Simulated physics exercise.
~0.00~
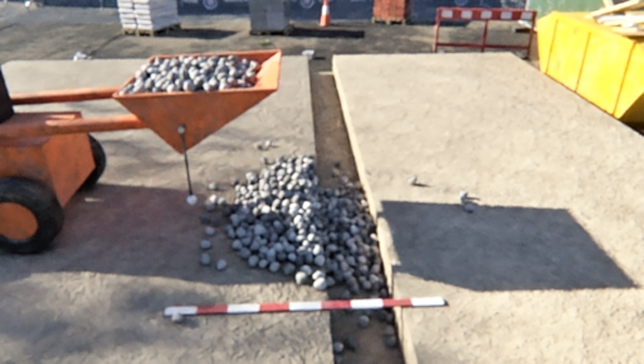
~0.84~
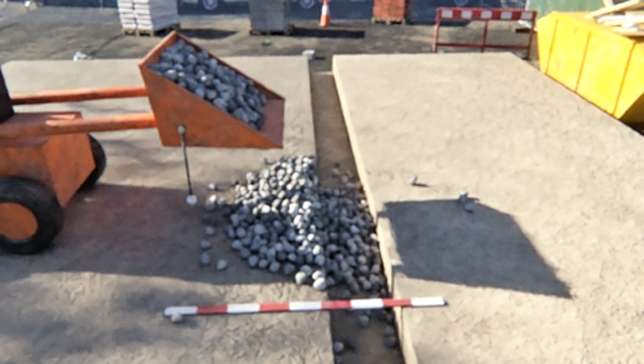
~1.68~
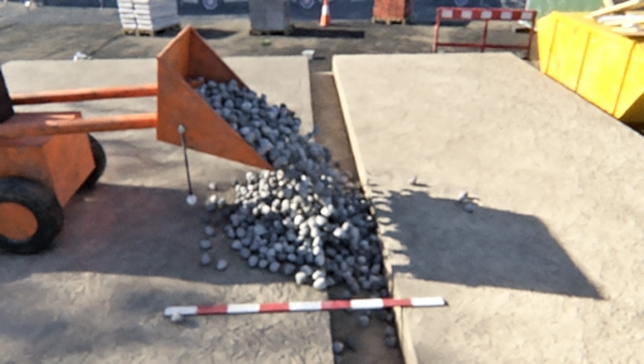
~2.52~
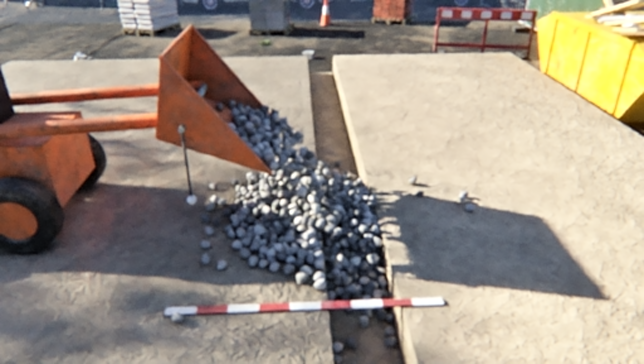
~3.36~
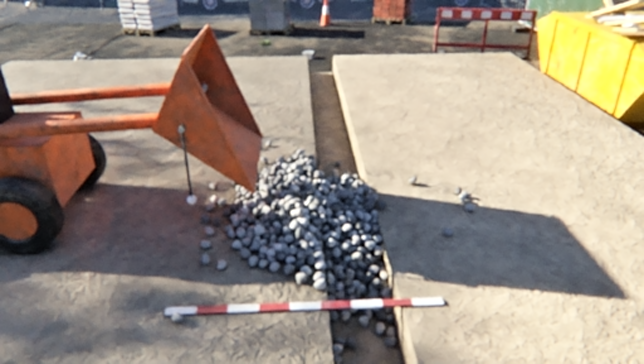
On a paved yard beside a narrow trench, an orange loader tipped its bucket of grey stones forward in stages, pouring them onto a pile already lying there, until the bucket hung steeply down, empty, and the bigger heap spread across the trench.
